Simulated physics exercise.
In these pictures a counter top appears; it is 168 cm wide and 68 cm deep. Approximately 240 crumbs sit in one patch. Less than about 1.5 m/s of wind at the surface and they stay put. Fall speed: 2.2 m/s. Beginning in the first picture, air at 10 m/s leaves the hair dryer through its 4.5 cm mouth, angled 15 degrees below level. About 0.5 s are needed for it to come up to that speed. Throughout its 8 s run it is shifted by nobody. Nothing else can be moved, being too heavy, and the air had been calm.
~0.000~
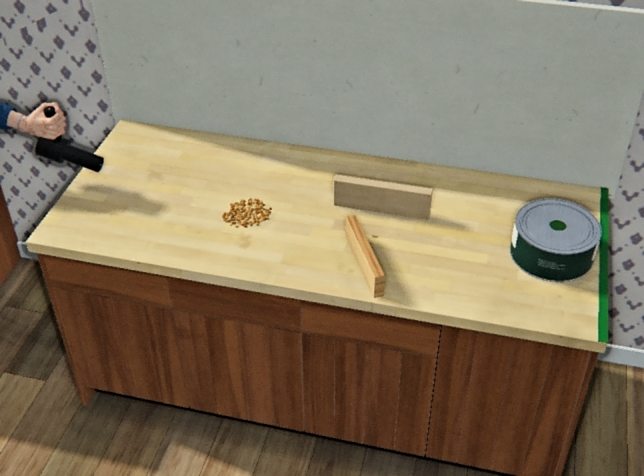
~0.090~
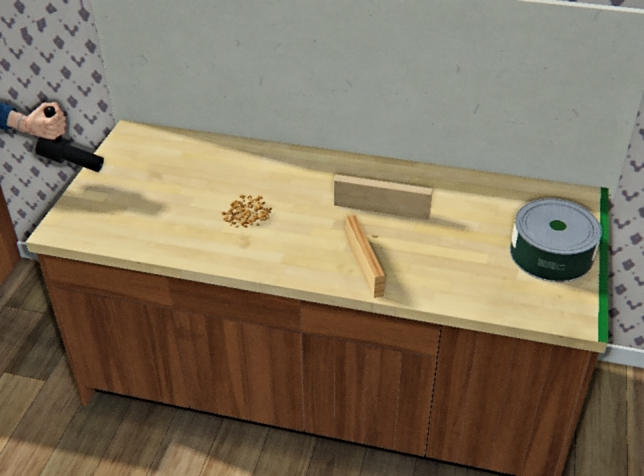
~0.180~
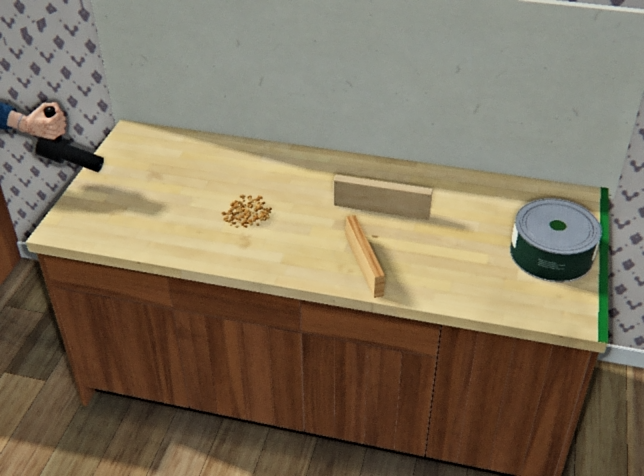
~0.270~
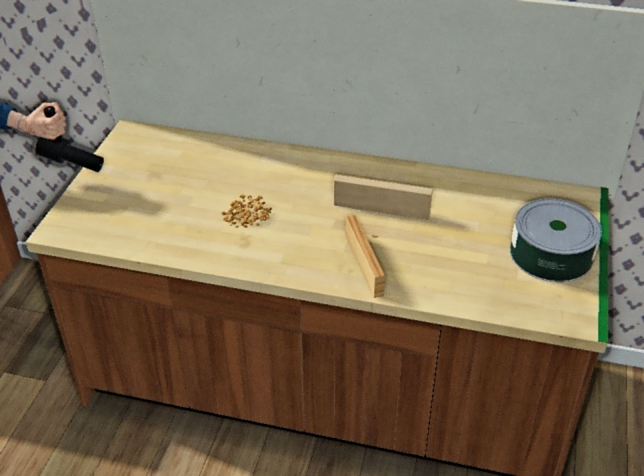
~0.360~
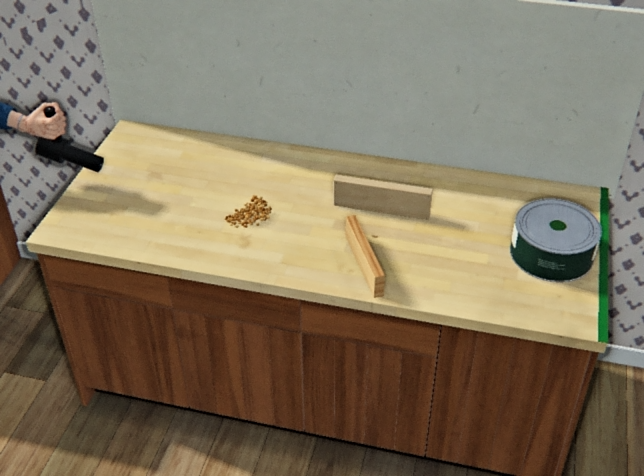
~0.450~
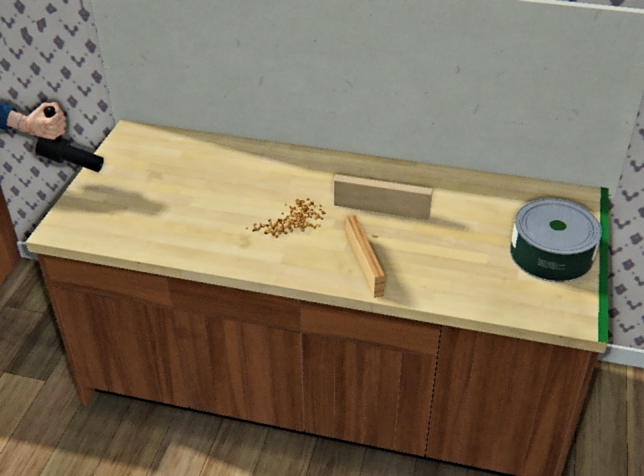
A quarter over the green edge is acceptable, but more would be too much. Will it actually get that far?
No.
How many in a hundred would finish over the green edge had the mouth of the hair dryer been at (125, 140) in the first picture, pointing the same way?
That gives roughly 1 % in the end.
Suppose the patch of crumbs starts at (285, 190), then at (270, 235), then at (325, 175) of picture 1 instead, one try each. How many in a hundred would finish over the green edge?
It goes 40 %, then 0 %, then 50 %.
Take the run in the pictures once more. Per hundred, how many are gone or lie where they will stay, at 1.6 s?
It comes out at some 20 %.
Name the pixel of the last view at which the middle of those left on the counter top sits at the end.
The middle sits near pixel (517, 275).
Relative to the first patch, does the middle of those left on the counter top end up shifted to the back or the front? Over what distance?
Toward the near side, roughly 10 cm.
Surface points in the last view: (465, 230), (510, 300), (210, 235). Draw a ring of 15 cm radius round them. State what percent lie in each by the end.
Roughly 15 %, 20 % and 0 %, in that order.
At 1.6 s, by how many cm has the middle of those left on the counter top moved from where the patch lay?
Roughly 80 cm.
After 1.6 s the count stands so, 0 % are over the green edge; the middle of those still in play is near (509, 267).
After 2.6 s the count stands so, 1 % are over the green edge; the middle of those still in play is near (511, 273).
After 4.4 s the count stands so, 2 % are over the green edge; the middle of those still in play is near (512, 270).
After 8.0 s, at the end, 3 % are over the green edge; the middle of those still in play is near (517, 275).
